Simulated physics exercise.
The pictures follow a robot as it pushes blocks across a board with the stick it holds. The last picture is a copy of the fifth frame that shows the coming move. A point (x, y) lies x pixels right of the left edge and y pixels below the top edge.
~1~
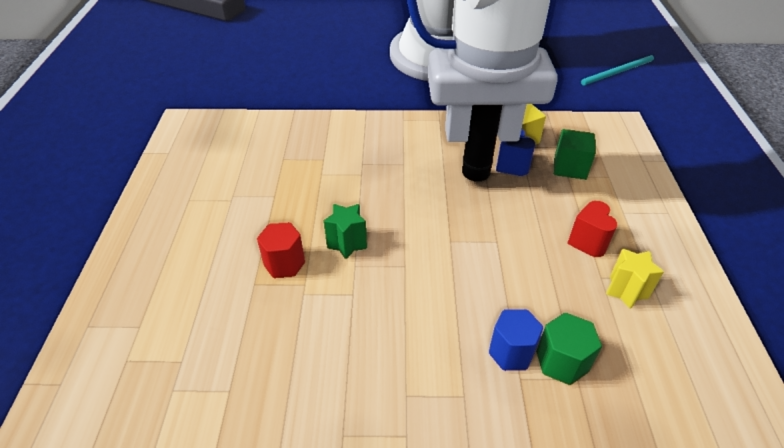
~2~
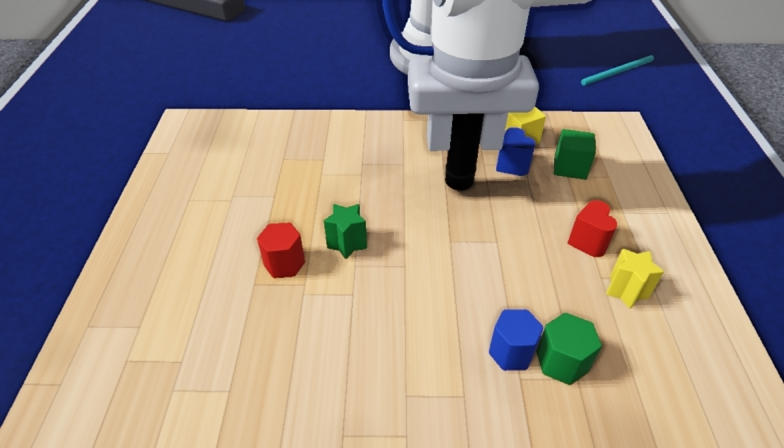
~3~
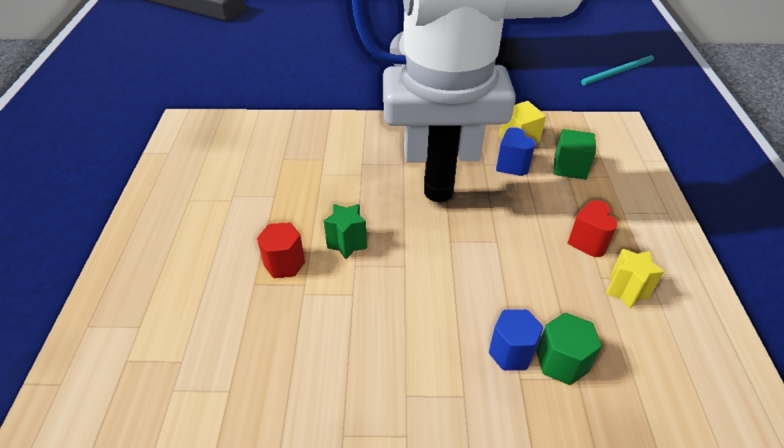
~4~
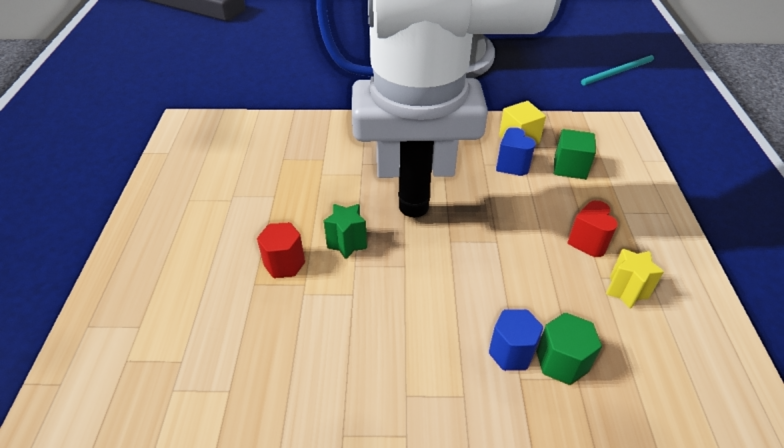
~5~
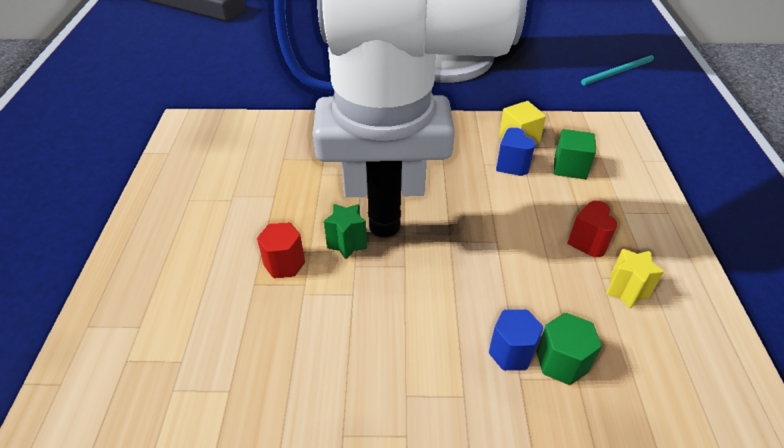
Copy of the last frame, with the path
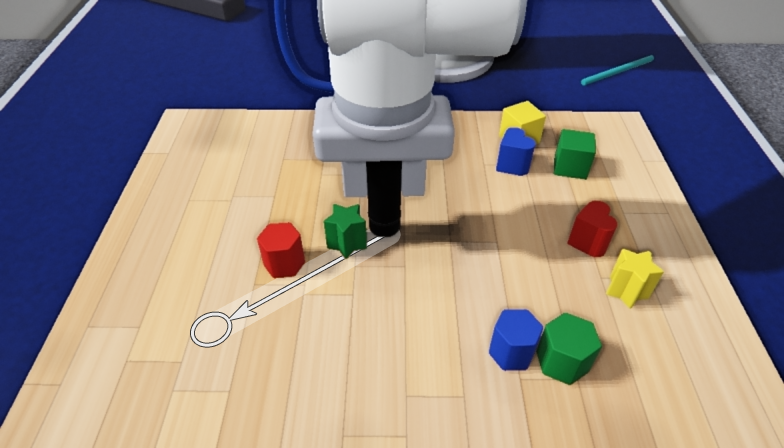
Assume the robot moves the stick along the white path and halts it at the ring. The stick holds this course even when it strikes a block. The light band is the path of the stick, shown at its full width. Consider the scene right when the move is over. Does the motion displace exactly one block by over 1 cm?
Final answer: No.
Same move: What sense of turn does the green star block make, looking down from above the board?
From above, it looks like the green star block goes clockwise.
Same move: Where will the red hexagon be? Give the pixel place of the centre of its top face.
It will end up at (225, 232).
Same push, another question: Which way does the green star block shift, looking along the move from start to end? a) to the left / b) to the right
The one that fits is b, to the right.
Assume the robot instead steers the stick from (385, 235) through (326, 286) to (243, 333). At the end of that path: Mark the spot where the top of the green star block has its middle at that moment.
Roughly at (325, 222).
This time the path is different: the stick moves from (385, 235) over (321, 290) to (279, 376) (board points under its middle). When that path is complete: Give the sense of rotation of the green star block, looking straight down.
Direction: Clockwise.
The line goes from (385, 235) to (211, 329).
The first path, step by step. One third of the way, stick (332, 256); red hexagon (262, 238), turned 15° clockwise; green star block (299, 229), turned 35° clockwise.
Two thirds of the way, stick (273, 288); red hexagon (225, 233), turned 45° clockwise; green star block (260, 244), turned 85° clockwise.
At the end, stick (208, 322); red hexagon (225, 232), turned 45° clockwise; green star block (260, 245), turned 90° clockwise.
